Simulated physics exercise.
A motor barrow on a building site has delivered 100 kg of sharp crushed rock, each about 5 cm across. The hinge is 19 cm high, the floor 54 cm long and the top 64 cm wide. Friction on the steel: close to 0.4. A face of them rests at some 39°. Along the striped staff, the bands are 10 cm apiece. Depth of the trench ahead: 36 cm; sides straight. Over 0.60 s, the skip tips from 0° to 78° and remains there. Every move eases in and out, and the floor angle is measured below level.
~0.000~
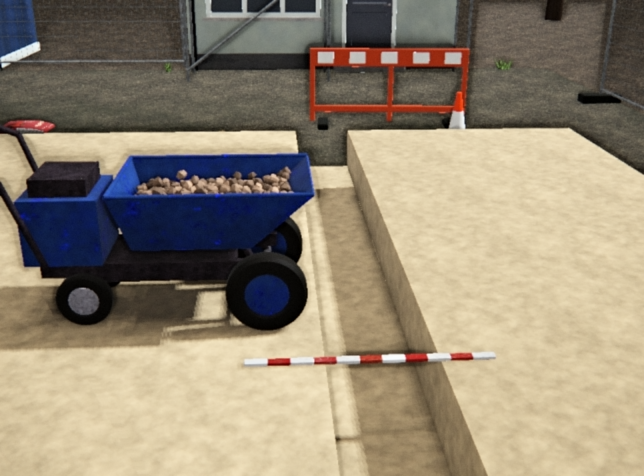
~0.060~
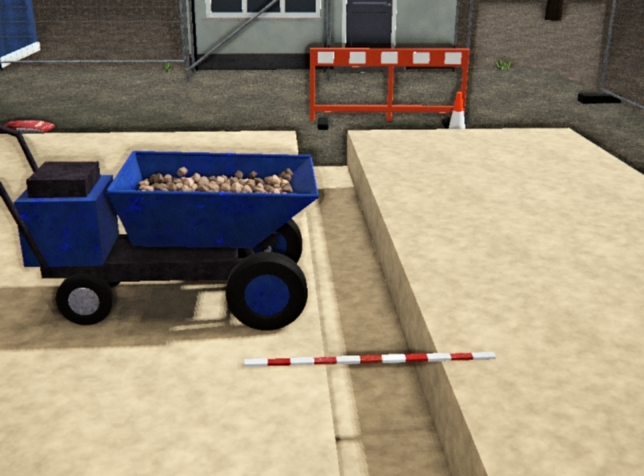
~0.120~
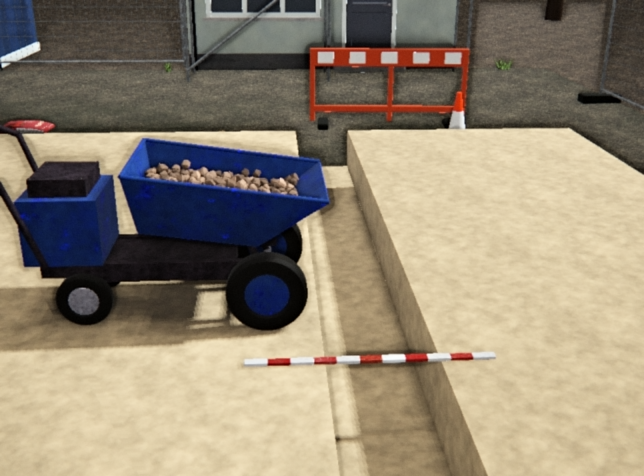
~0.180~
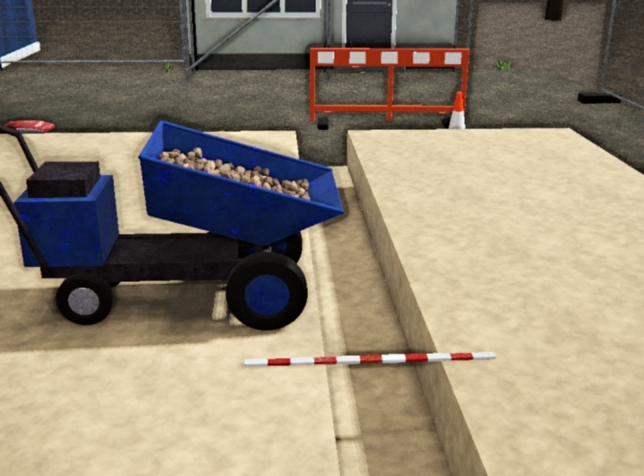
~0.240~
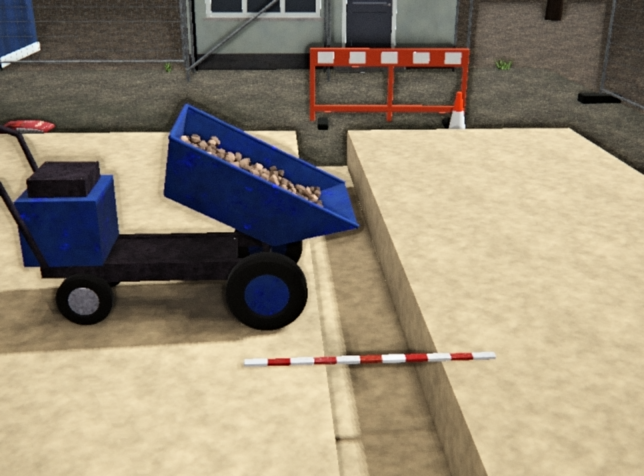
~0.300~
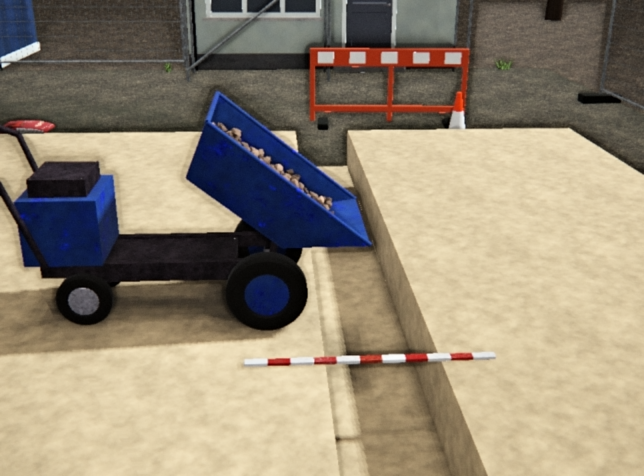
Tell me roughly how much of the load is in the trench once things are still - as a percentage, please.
I would put it at 66 %.
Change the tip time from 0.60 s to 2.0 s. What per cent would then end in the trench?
About 95 percent, I'd say.
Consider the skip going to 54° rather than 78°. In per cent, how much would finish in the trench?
Share in trench: Approx. 30%.
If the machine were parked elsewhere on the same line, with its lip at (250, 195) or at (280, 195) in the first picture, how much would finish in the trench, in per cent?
It comes to about 100 and 95 in a hundred.
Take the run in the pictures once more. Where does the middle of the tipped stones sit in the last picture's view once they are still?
About (401, 342).
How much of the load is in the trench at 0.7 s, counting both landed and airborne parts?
Close to 30 per cent has got there by then.
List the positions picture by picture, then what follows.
In the first frame, lip at (314, 195), floor tilted 0°, highest stones at (233, 181).
In the second frame, the skip is at 2°, its lip at (318, 197); the top of the load is at (181, 183); the stones move at 0.5 m/s on average.
In the third frame, lip at (329, 202), floor tilted 8°, highest stones at (166, 172); the stones move at 0.9 m/s on average.
In the fourth frame, lip at (343, 212), floor tilted 17°, highest stones at (173, 158); the stones move at 1.4 m/s on average.
In the fifth frame, lip at (358, 227), floor tilted 27°, highest stones at (193, 142); the stones move at 1.5 m/s on average.
In the sixth frame, lip at (370, 245), floor tilted 39°, highest stones at (217, 129); the stones move at 1.6 m/s on average.
After 0.4 s the floor is at 66°; 100 % in the skip; the foremost stones are at (358, 258).
After 0.7 s the floor is at 78°; 63 % in the skip, 32 % in the trench, 5 % past the trench; the foremost stones are at (431, 288).
After 1.0 s the floor is at 78°; 1 % in the skip, 65 % in the trench, 35 % past the trench; the foremost stones are at (587, 292).
After 3.0 s the floor is at 78°; 0 % in the skip, 66 % in the trench, 34 % past the trench; the foremost stones are past the picture's edge.
